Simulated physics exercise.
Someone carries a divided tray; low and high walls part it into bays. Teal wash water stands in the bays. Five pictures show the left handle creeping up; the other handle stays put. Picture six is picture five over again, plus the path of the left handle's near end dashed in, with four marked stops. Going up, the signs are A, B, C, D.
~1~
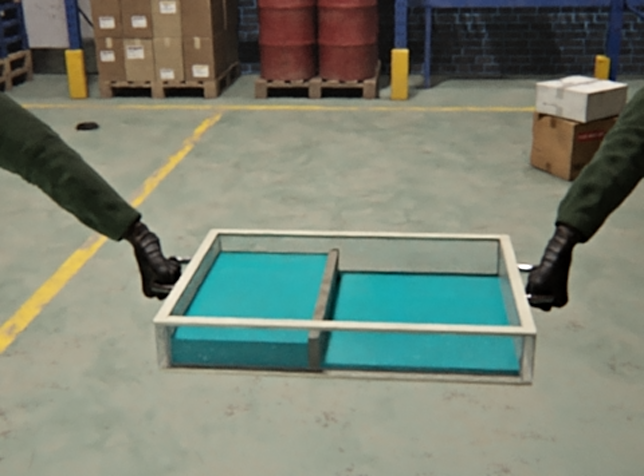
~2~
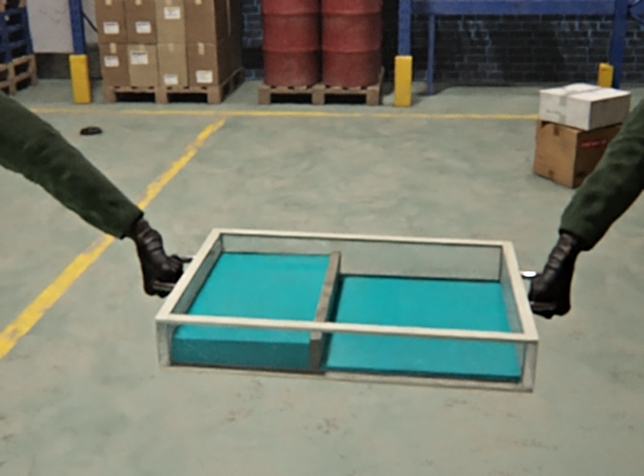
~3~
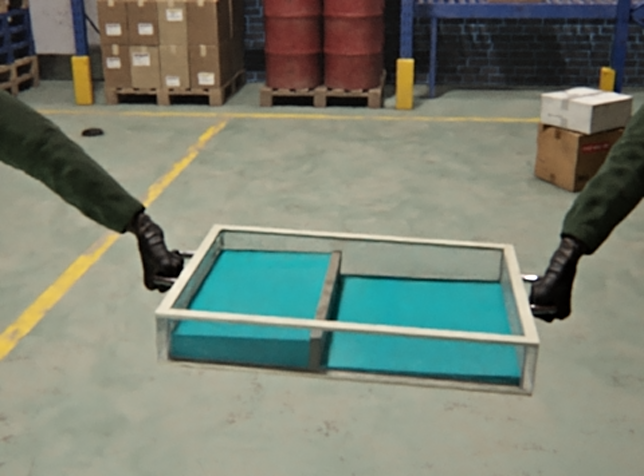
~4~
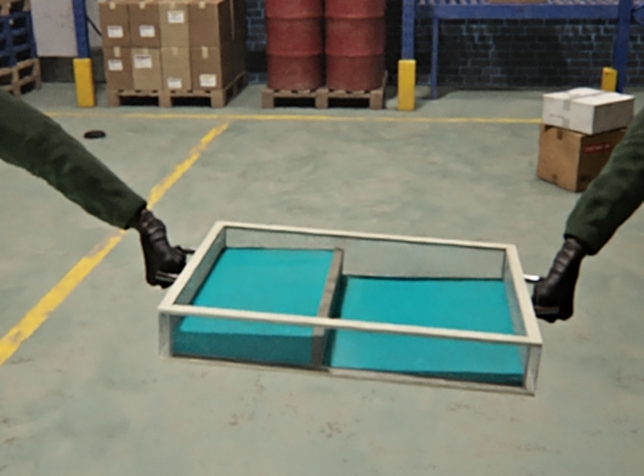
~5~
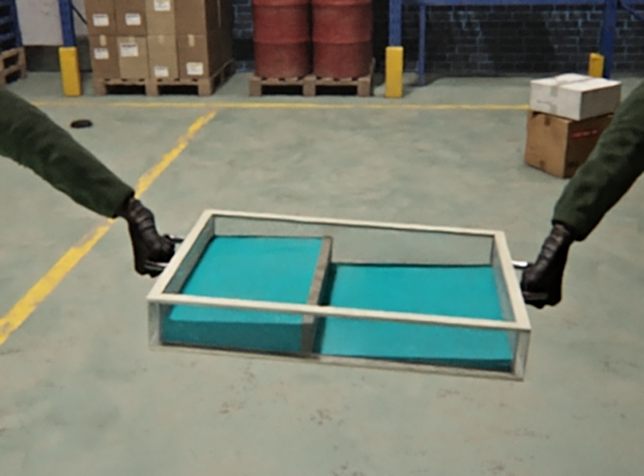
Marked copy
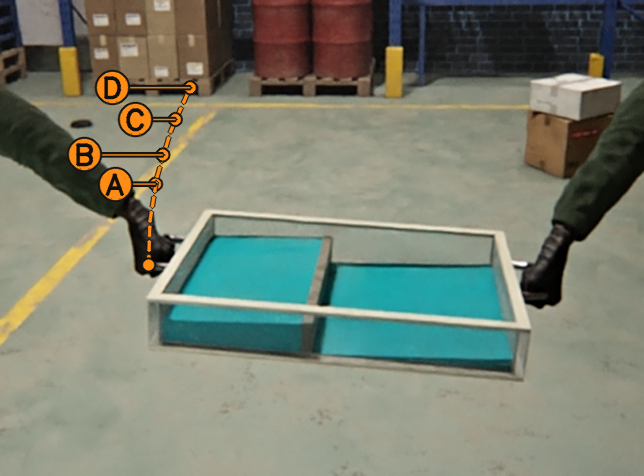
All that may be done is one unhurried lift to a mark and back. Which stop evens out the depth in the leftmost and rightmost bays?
Stop A does it best.
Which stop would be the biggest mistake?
That would be D.
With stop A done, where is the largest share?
The right bay.
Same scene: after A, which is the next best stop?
It is B.
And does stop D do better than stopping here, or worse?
Worse.
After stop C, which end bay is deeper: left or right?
The right one.
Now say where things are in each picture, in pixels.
The tray is level; deepest in the left bay, at (261, 291), shallowest in the right; left handle at (164, 274), in the first picture.
Tipped about 1° down to the right; no wall is crossed; left handle at (166, 272), in the second picture.
Tipped about 2° down to the right; no wall is crossed; left handle at (167, 267), in the third picture.
Tipped about 3° down to the right; no wall is crossed; left handle at (169, 263), in the fourth picture.
Tipped about 3° down to the right; deepest in the left bay, at (254, 274), shallowest in the right; left handle at (157, 252), in the fifth picture.
In orange, A at (155, 184); B at (162, 154); C at (175, 119); D at (190, 87).
Choosing A, the two end bays stand about equally deep; nothing spills.
Choosing B, the right end bay stands much deeper than the other; nothing spills.
Choosing C, the right end bay stands a little deeper than the other; about 21 % goes over the rim.
Choosing D, the right end bay stands a little deeper than the other; about 36 % goes over the rim.
